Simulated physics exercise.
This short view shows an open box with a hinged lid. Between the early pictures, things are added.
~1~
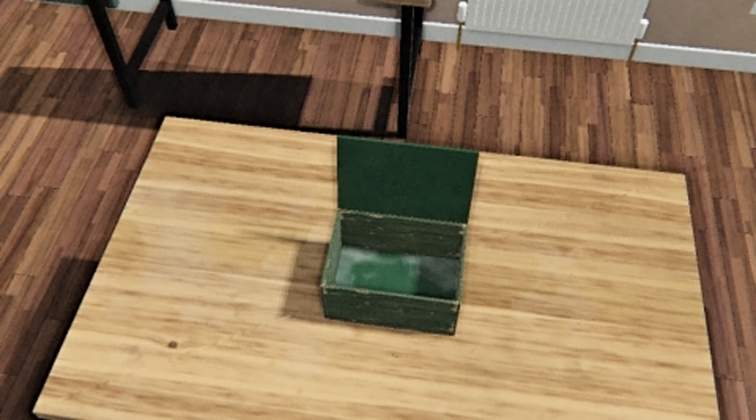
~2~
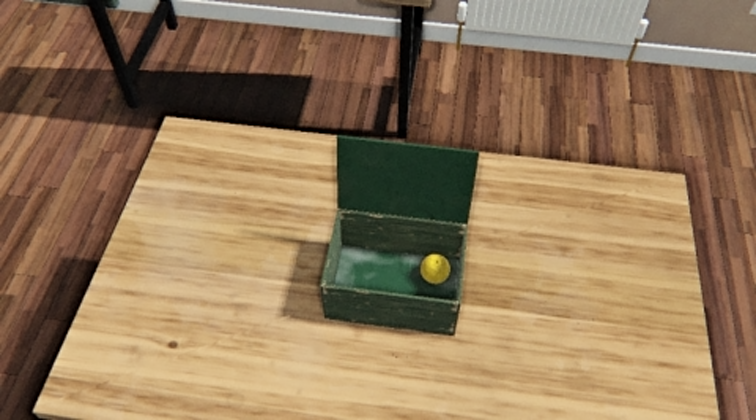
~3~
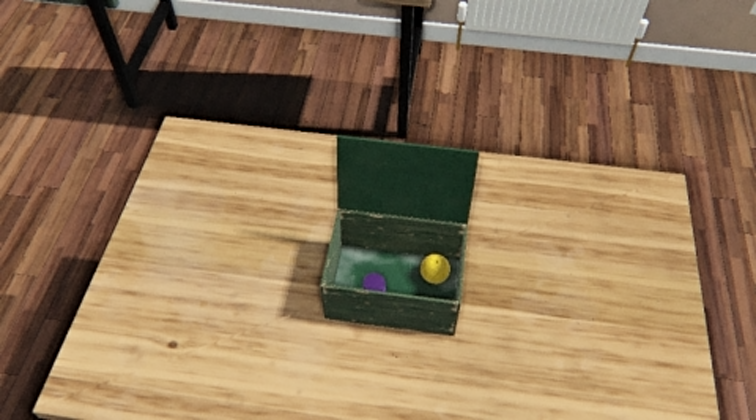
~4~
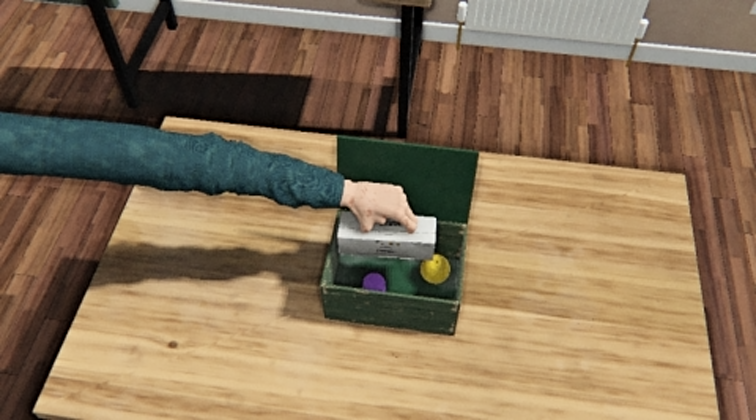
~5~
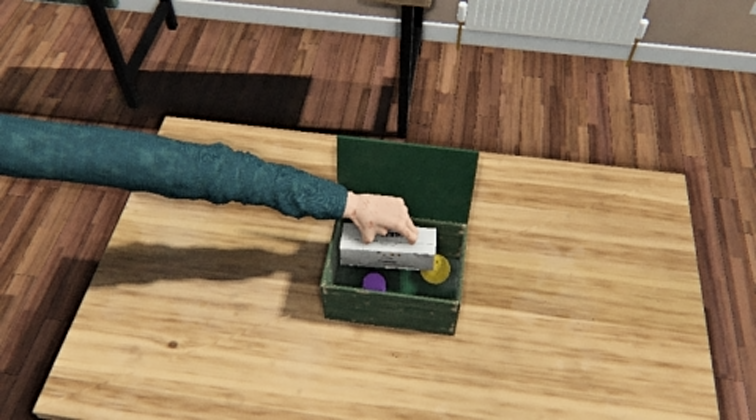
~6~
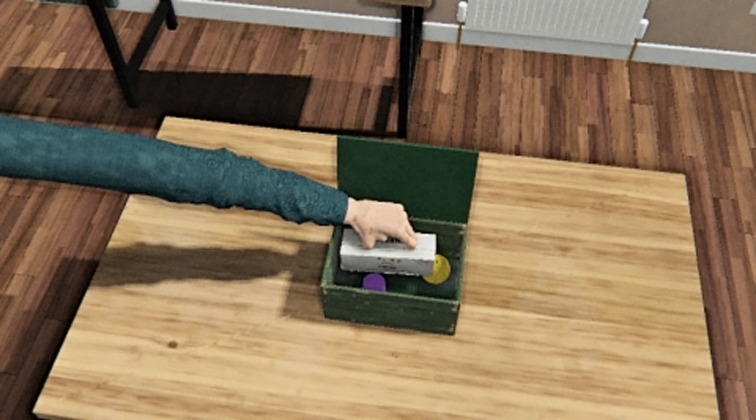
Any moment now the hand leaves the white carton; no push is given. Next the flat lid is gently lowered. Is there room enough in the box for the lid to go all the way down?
Lid down.
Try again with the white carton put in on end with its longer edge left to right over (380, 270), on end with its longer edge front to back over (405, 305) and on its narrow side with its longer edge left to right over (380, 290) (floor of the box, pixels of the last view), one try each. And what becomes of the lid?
Lid, in order: Held open, held open, fully down.
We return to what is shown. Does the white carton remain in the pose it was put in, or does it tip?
By the end the white carton has leaned over.
Then, 0.40 s past the last view, white carton rocked 20° from its first pose near (398, 254); yellow apple displaced a little.
Then, 1.40 s past the last view, lid 72° above the rim; white carton rocked 21° from its first pose near (400, 255); yellow apple displaced a little.
Then, 1.80 s past the last view, lid 42° above the rim; white carton rocked 21° from its first pose near (401, 255); yellow apple displaced a little.
Then, 2.10 s past the last view, lid 13° above the rim; white carton rocked 21° from its first pose near (401, 256); yellow apple displaced a little.
Finally, lid shut; moved from the start, white carton; the other 2 still in place. Final places as the last picture's camera would see them, white carton near (402, 256).
